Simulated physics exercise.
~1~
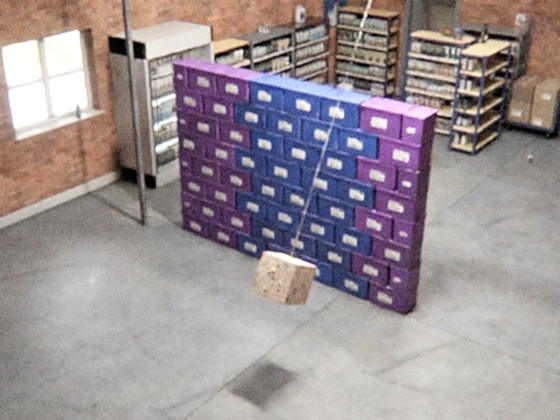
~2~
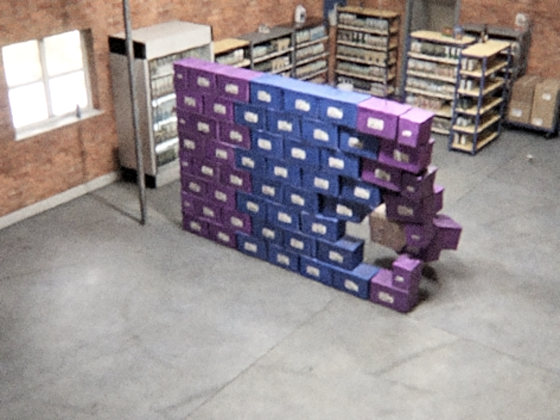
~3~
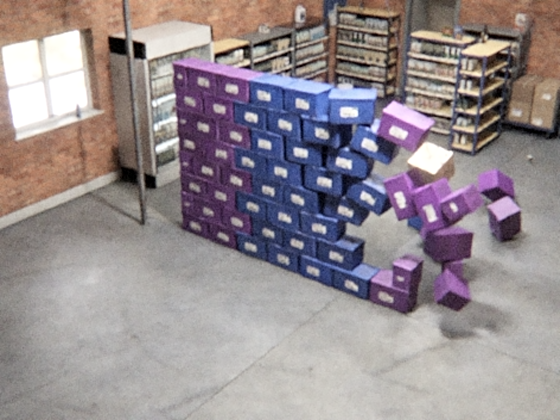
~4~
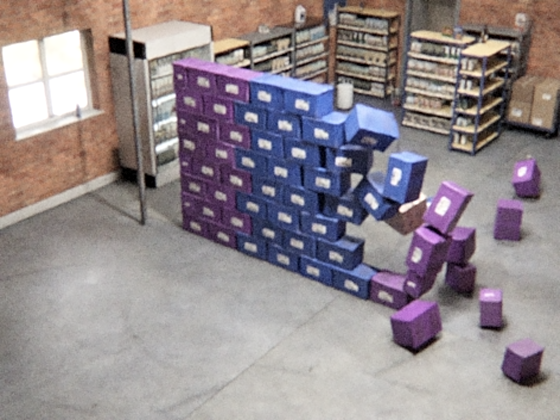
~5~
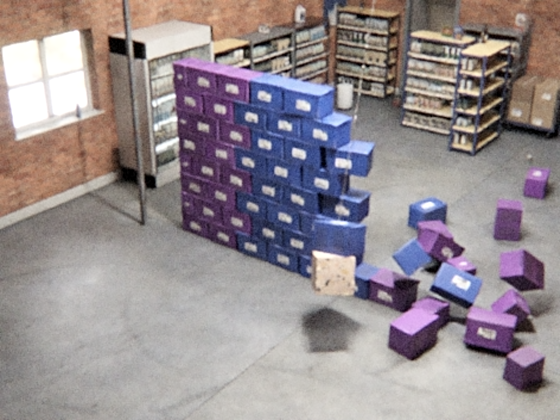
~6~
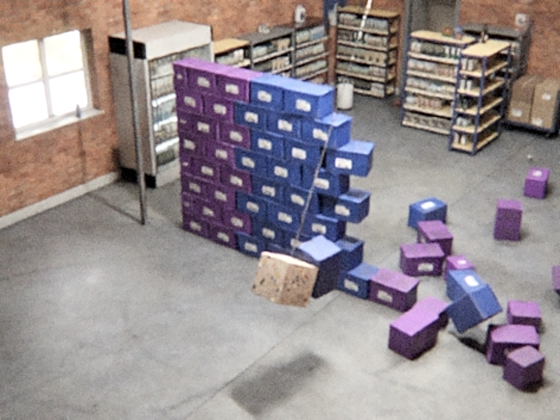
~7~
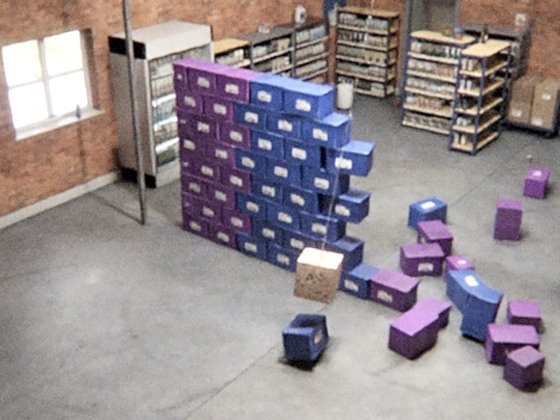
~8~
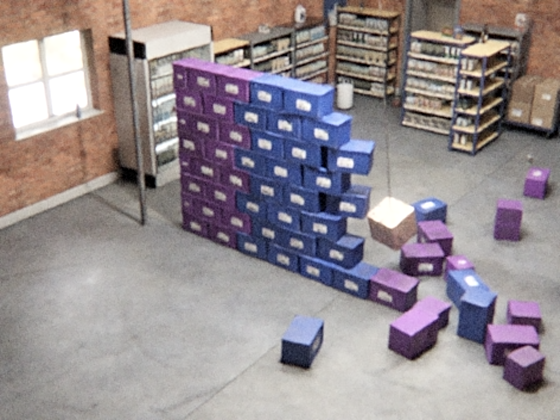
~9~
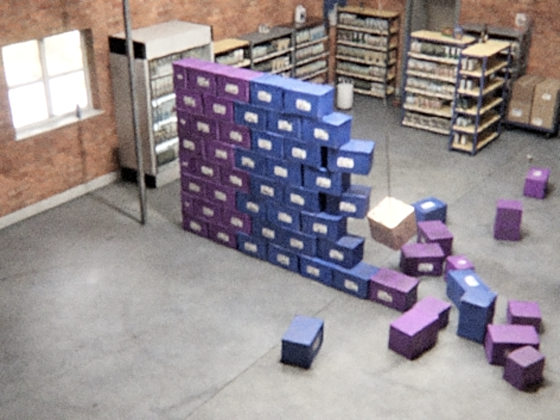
A swinging block on a line smashed through the right end of a wall of purple and blue boxes, knocking them onto the floor, then swung back and knocked another blue one out front, leaving most of the wall standing with a ragged edge.
